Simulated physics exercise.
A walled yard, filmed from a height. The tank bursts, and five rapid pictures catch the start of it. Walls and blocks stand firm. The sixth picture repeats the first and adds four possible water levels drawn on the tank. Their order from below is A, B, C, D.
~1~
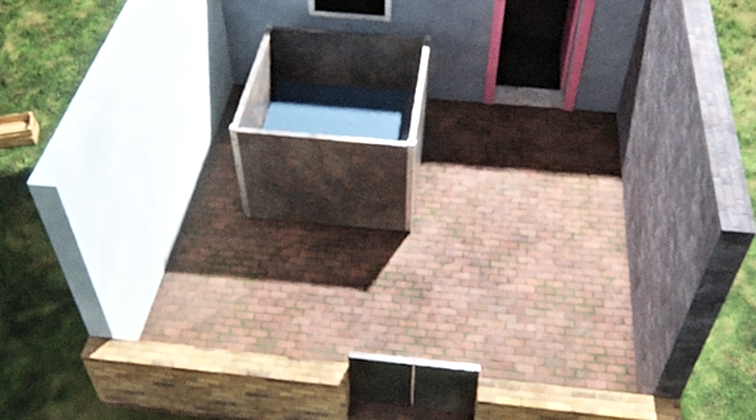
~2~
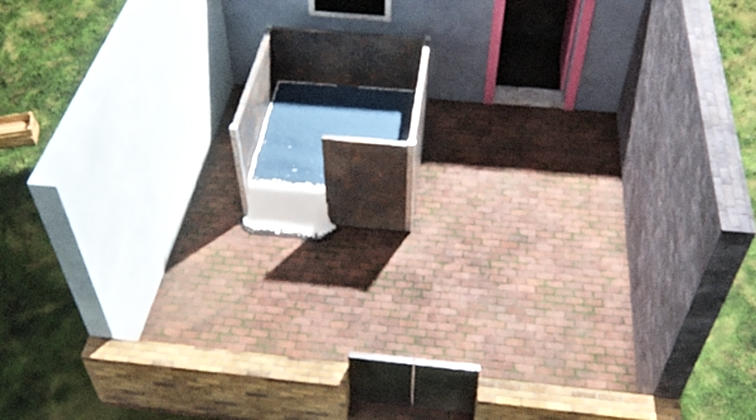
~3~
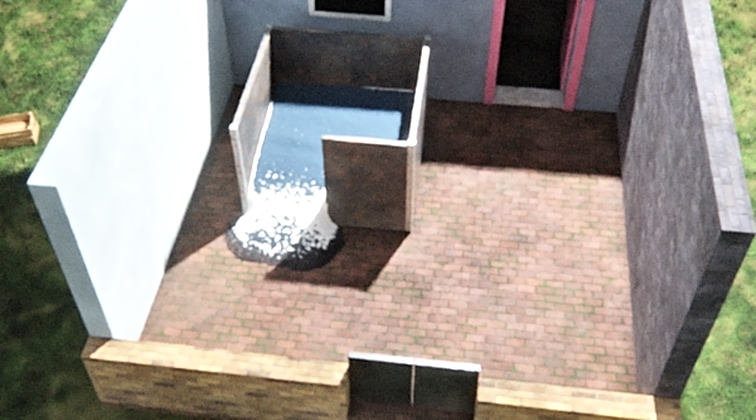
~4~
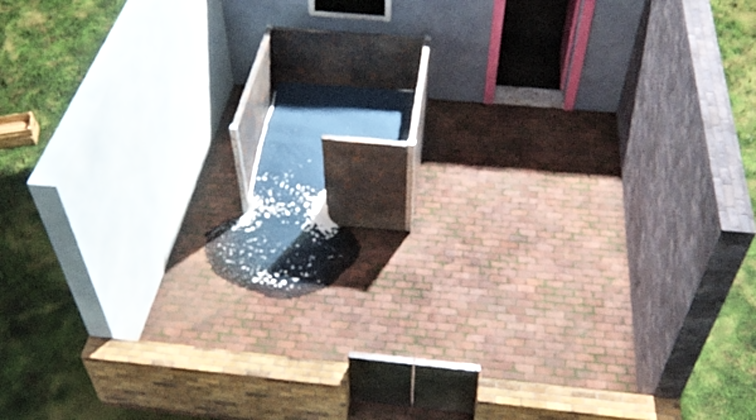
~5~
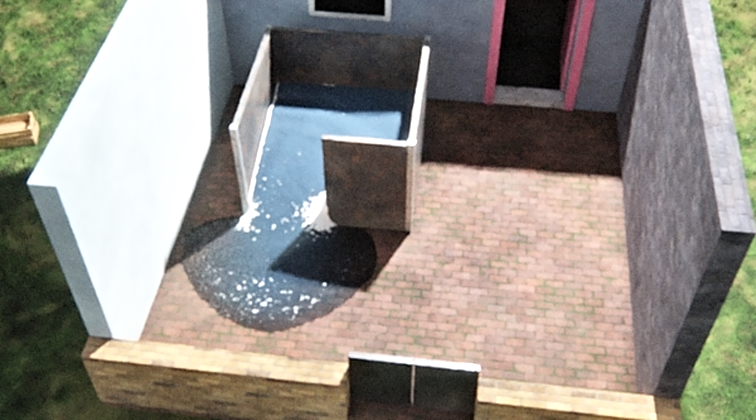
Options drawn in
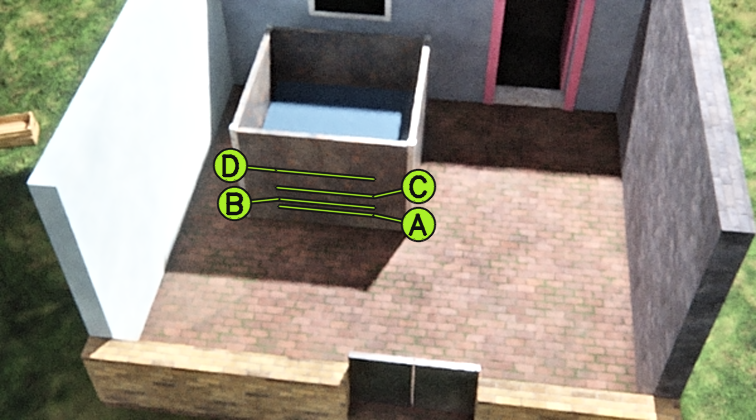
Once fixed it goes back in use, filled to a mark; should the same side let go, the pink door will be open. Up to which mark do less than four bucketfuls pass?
Go for C.
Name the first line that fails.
D it is.
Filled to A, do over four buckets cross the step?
No, that is safe.
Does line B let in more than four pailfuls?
No, not at all.
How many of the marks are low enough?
Three.
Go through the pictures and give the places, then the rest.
Water in the tank at rest, its middle at (338, 132); foot of the pink doorway at (528, 106); shut gate at (414, 368).
Water covers 1 % of the ground and shows as far out as (329, 231).
Water covers 4 % of the ground and shows as far out as (311, 263).
Water covers 7 % of the ground and shows as far out as (300, 288).
Water covers 12 % of the ground and shows as far out as (248, 310).
On the marked copy, A at (326, 210); B at (326, 203); C at (325, 192); D at (324, 174); from the bottom up A, B, C, D.
With A, nothing gets over.
With B, nothing gets over.
With C, a splash gets over, under a bucket.
With D, about 11 bucketfuls get in.
